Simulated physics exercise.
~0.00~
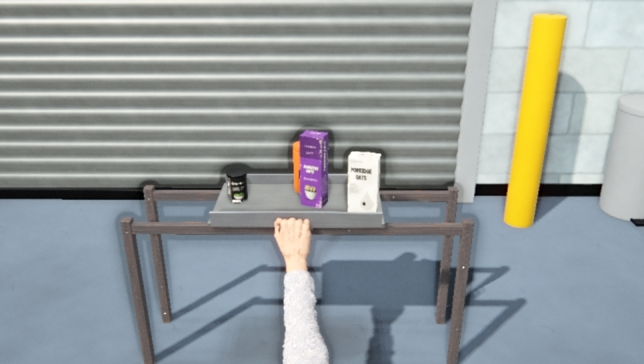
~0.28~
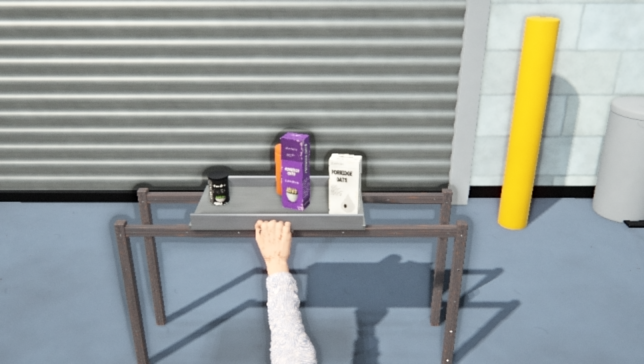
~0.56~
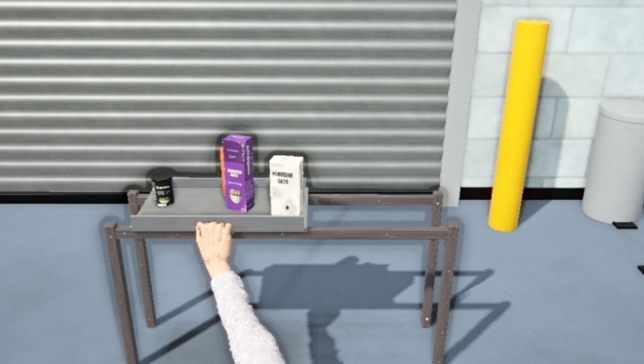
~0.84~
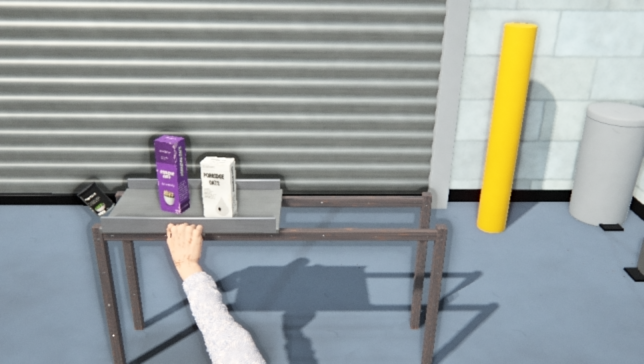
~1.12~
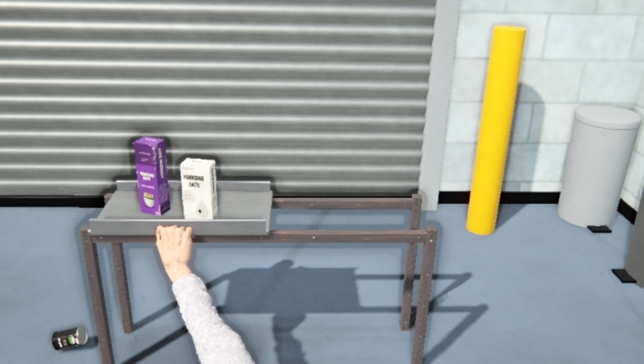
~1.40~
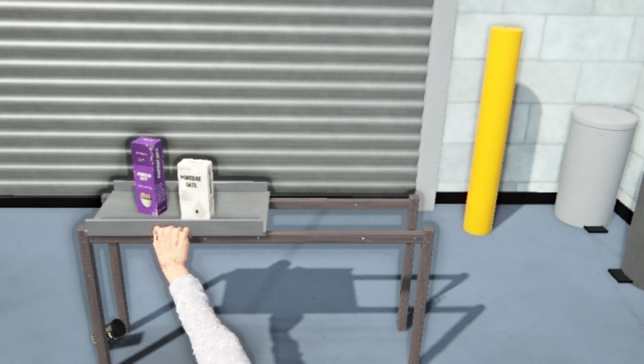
We see a hand slide a gray tray holding a black container, purple and white cartons and an orange item left along a metal rack; the black container tips off the left end to the floor, while the two cartons stay upright on the tray.
